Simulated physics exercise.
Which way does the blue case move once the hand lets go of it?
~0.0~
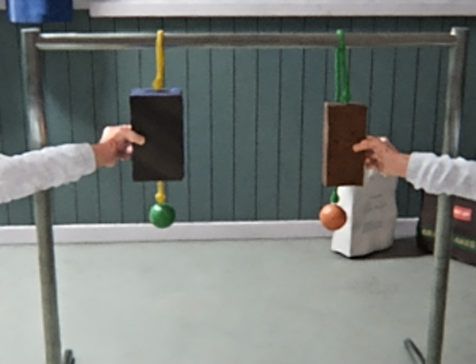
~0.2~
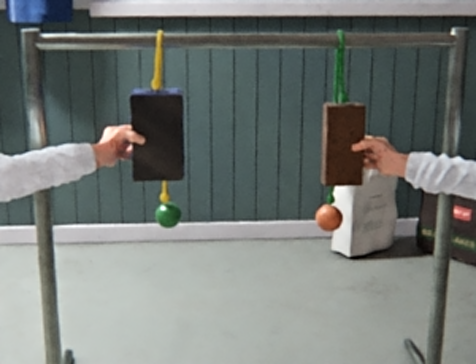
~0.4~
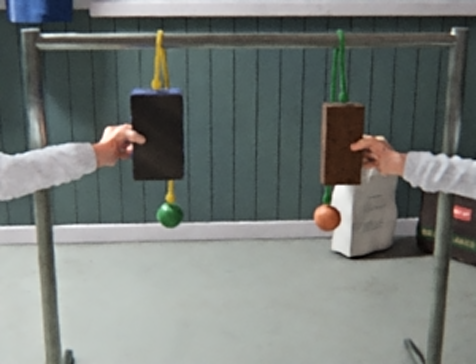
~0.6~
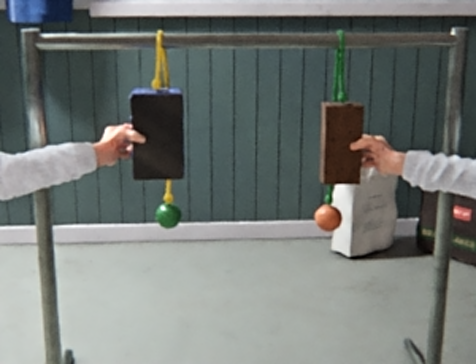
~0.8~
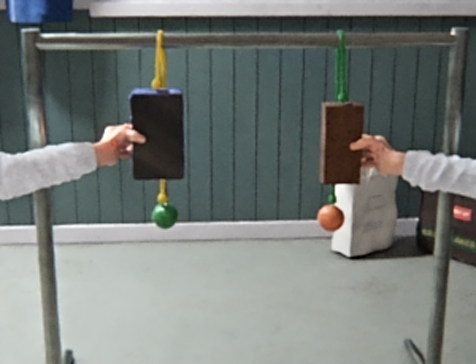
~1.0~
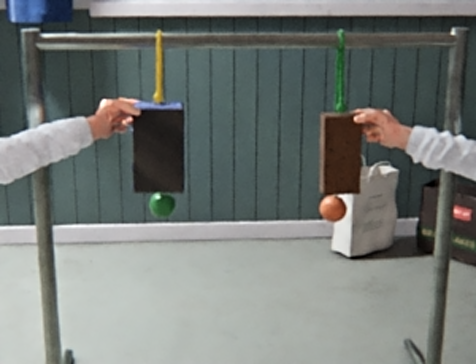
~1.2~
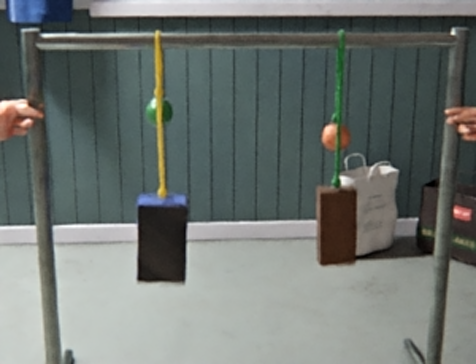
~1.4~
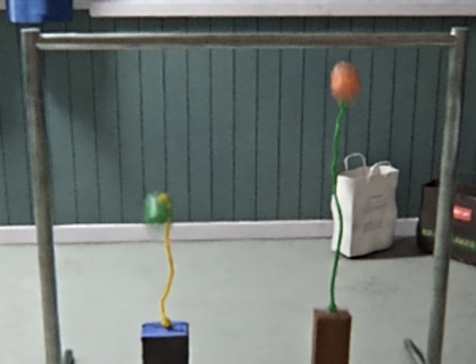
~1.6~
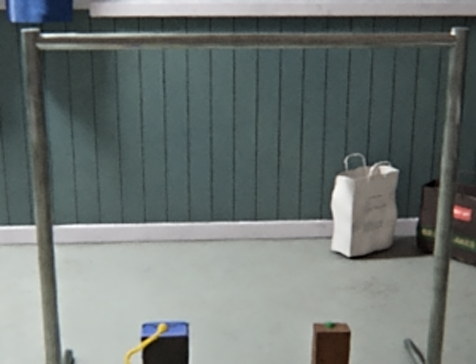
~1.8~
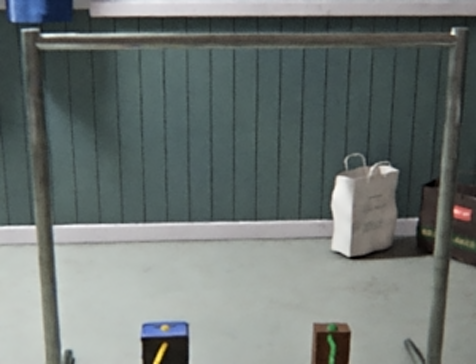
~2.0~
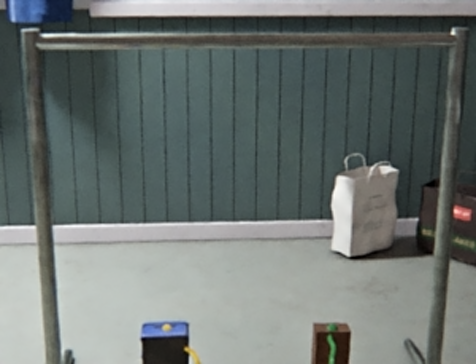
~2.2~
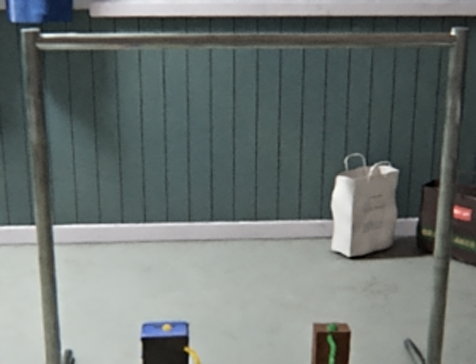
The blue case moves down, dropping from below the rail to the floor.
In the video, two hands hold a blue case and a brick hung by ropes over a rail, with a green apple and an orange at the other ends. The hands let go, the fruits rise as the case and brick drop, and both end on the floor.
